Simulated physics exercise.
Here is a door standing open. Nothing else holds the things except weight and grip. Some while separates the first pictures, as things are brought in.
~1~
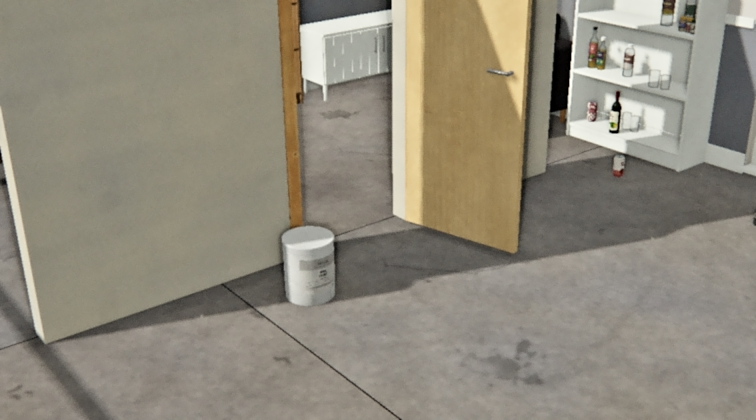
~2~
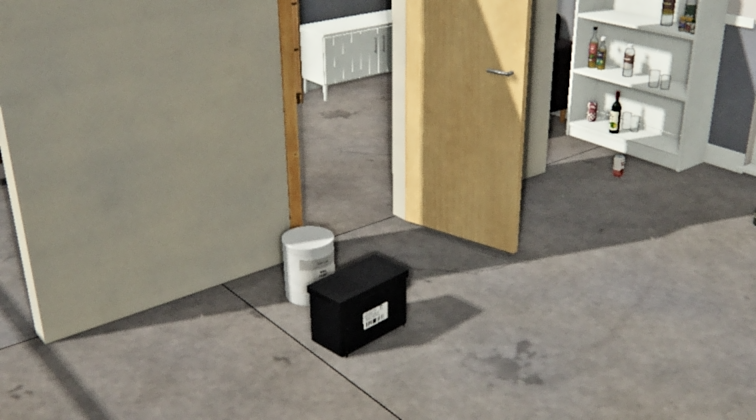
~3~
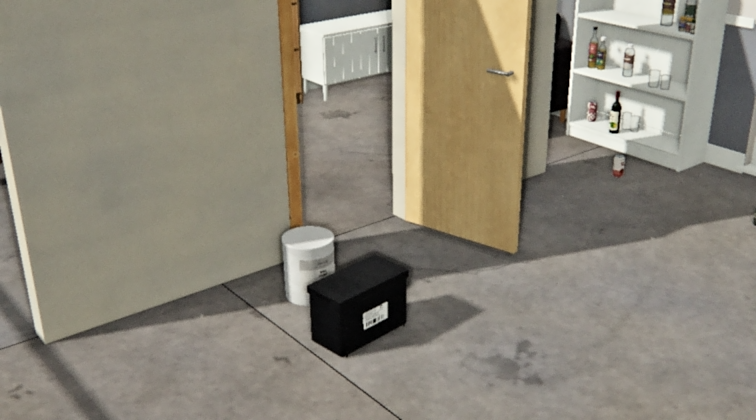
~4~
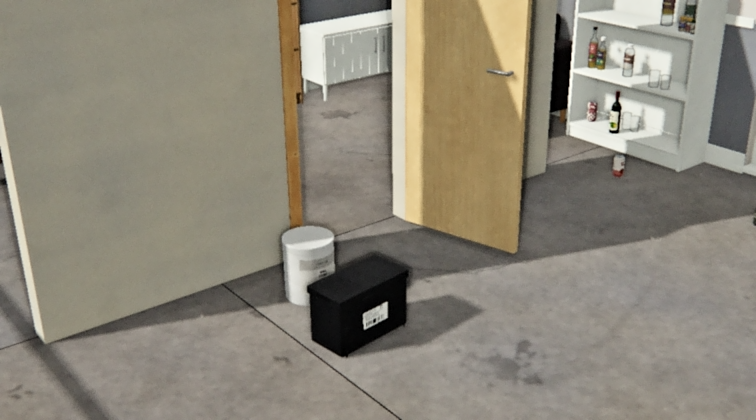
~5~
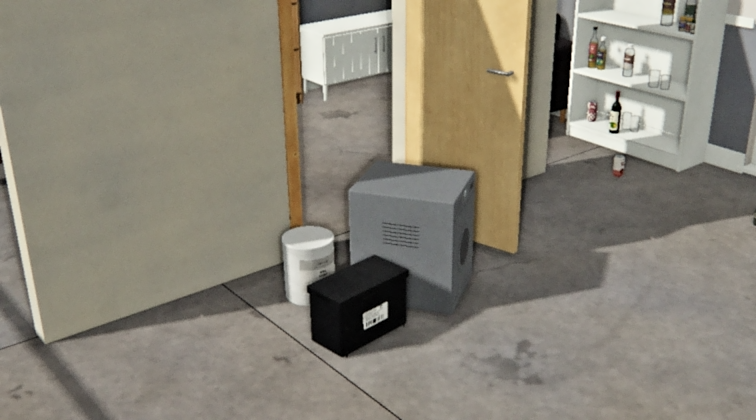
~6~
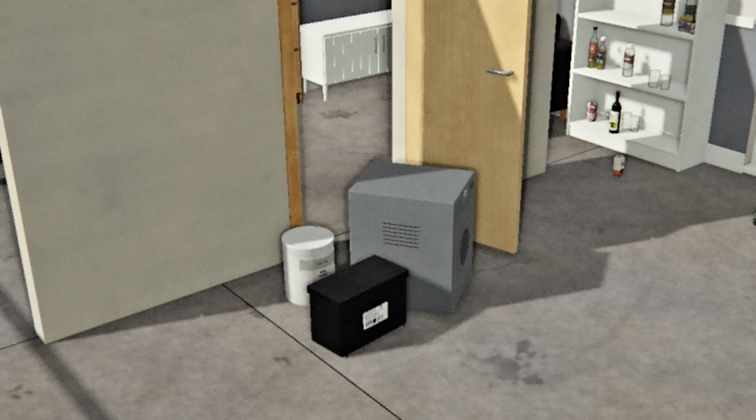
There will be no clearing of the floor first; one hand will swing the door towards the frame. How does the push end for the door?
Most likely it will leave a gap.
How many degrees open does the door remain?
Angle: About 75°.
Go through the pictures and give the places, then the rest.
Door wide open and still, in the first frame.
Door wide open and still; black tote (359, 305); white pail (309, 266), in the second frame.
Door wide open and still; black tote (359, 305); white pail (309, 266), in the third frame.
Door wide open and still; black tote (359, 305); white pail (309, 266), in the fourth frame.
Door wide open and still; black tote (359, 305); white pail (309, 266), in the fifth frame.
Door wide open and still; grey appliance (413, 235); black tote (359, 305), in the sixth frame.
Then, 0.50 s after the last picture, door 95° open.
Then, 0.70 s after the last picture, door 87° open.
Then, 1.00 s after the last picture, door 75° open.
At rest, door 74° open; all 3 in place. Seen from the same camera at the end, grey appliance near (413, 236).
